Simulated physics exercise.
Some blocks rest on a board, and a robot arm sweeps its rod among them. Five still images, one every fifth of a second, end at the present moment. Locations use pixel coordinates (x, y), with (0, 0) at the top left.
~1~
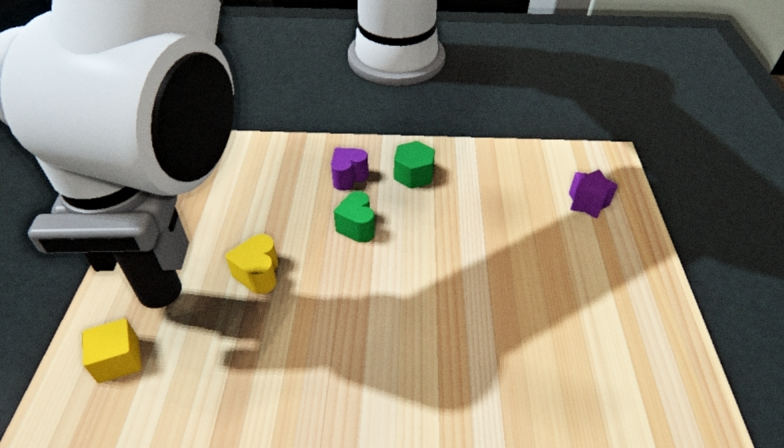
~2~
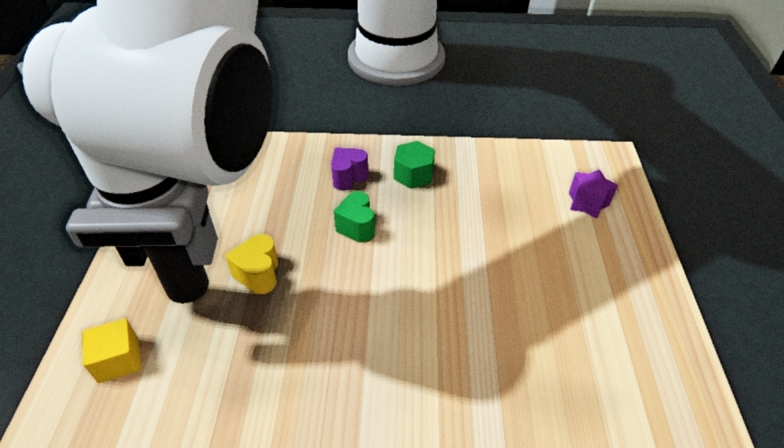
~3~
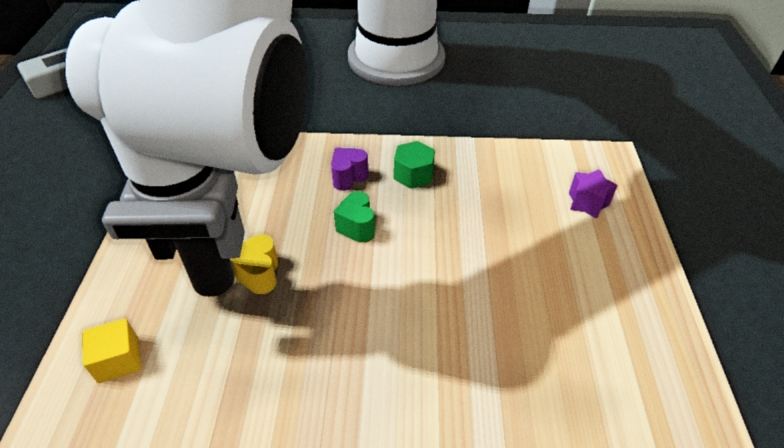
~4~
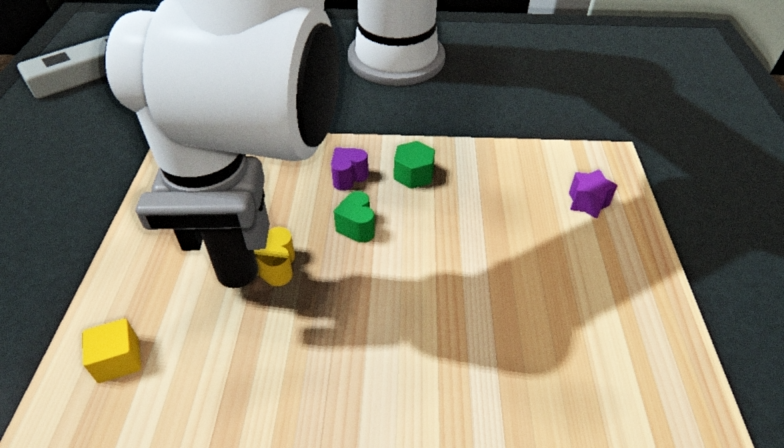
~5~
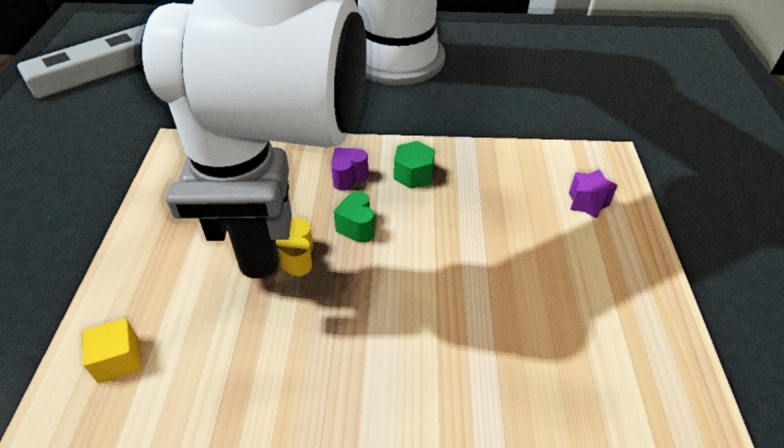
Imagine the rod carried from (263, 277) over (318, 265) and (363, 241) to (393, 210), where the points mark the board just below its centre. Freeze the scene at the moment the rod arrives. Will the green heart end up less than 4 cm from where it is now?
I expect not.
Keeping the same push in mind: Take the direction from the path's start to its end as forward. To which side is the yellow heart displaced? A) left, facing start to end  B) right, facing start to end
I'll go with A - left, facing start to end.
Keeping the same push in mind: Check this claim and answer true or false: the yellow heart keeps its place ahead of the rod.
The claim does not hold.
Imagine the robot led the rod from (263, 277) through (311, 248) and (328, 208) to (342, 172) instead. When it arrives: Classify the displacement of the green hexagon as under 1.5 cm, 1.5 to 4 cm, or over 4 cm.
The green hexagon ends up very close, under 1.5 cm away.
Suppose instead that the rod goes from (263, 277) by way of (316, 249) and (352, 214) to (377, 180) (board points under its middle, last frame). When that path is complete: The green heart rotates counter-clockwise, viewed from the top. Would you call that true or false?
That statement is not accurate.
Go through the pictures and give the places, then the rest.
The first picture shows lower end of the rod (160, 292), tops of blocks, yellow heart (253, 254), green heart (356, 207), green hexagon (415, 154).
The second picture shows rod (188, 287), blocks as before.
The third picture shows rod (214, 280), blocks as before.
The fourth picture shows rod (238, 272), yellow heart (271, 246).
The fifth picture shows rod (260, 263), yellow heart (291, 237), green heart (356, 207), green hexagon (415, 154).
What follows on the original path. One third of the way, rod (316, 250); yellow heart (327, 216), turned 35° anticlockwise; green heart (359, 204), turned 20° clockwise.
Two thirds of the way, rod (363, 226); yellow heart (335, 201), turned 65° anticlockwise; green heart (371, 187), turned 30° clockwise.
At the end, rod (393, 196); yellow heart (335, 200), turned 70° anticlockwise; green heart (378, 166), turned 20° anticlockwise; green hexagon not moved.
